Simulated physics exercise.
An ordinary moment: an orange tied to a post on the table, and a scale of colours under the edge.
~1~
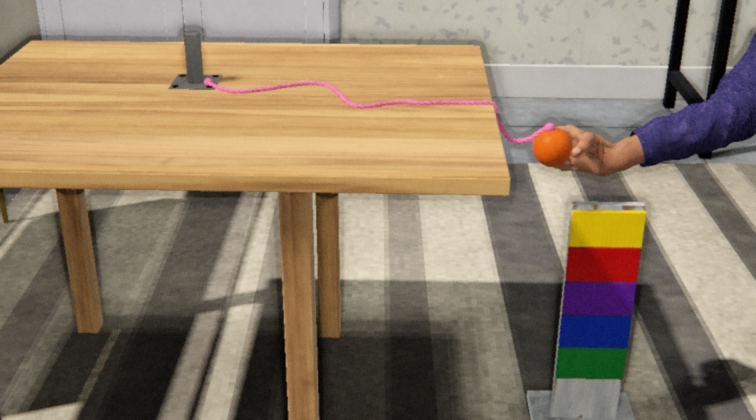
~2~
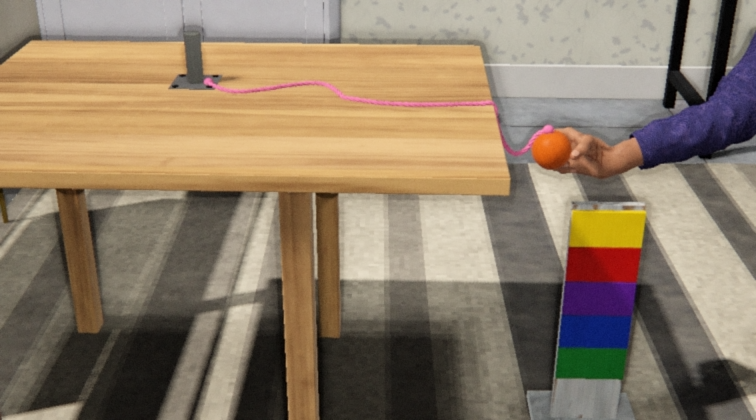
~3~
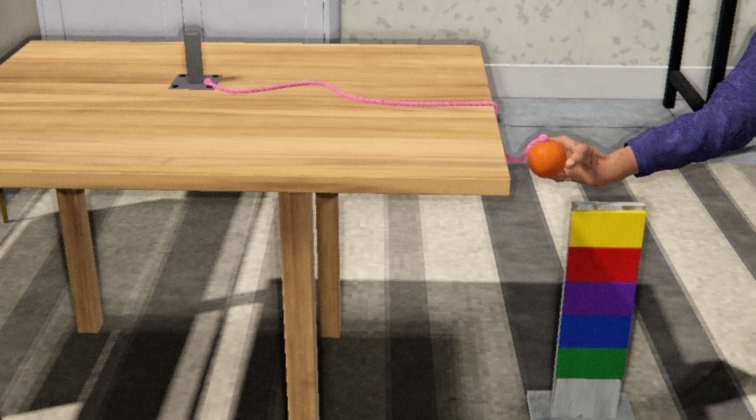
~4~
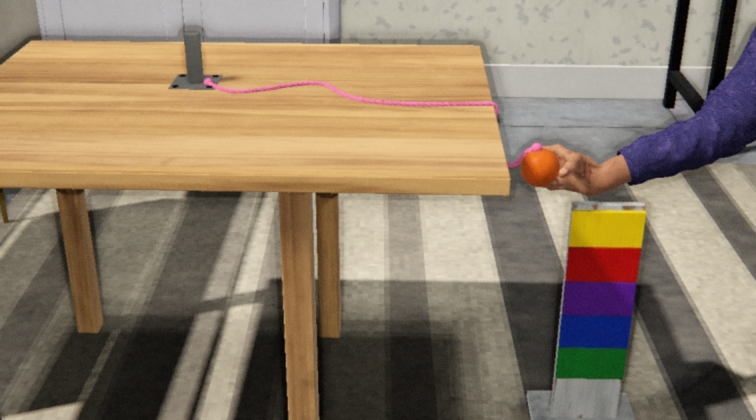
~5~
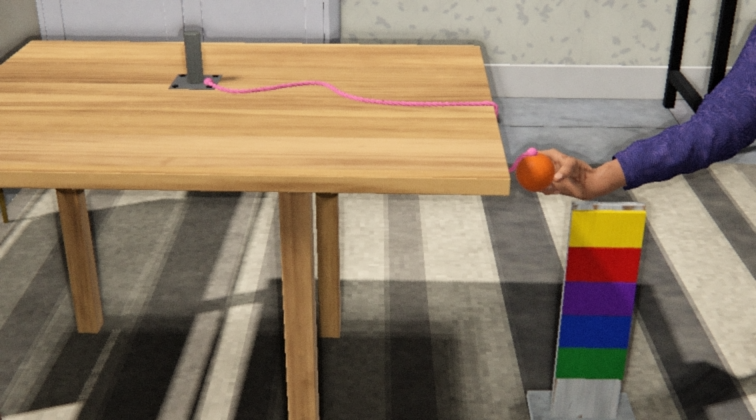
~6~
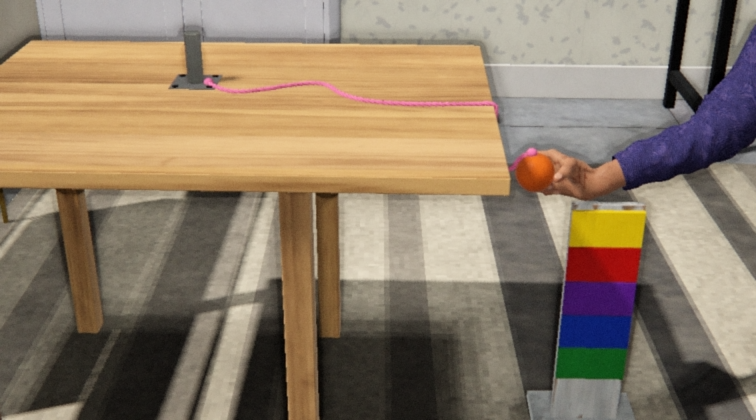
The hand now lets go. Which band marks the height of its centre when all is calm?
Its centre hangs level with the red band.
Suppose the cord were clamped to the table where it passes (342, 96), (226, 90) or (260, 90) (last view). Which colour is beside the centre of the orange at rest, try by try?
Taking them in turn: Yellow; red; red.
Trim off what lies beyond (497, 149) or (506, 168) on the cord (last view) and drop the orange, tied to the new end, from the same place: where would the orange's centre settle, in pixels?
Try by try, around (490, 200) and (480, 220).
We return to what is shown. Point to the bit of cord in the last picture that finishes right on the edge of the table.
That spot is around (454, 105).
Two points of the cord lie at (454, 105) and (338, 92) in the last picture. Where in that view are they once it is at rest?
They go to (491, 100) and to (370, 89).
Soon after, orange near (473, 237); level with yellow.
After that, orange near (477, 242); level with red.
In the end, orange near (488, 247); level with red. Its middle rests at the red band.
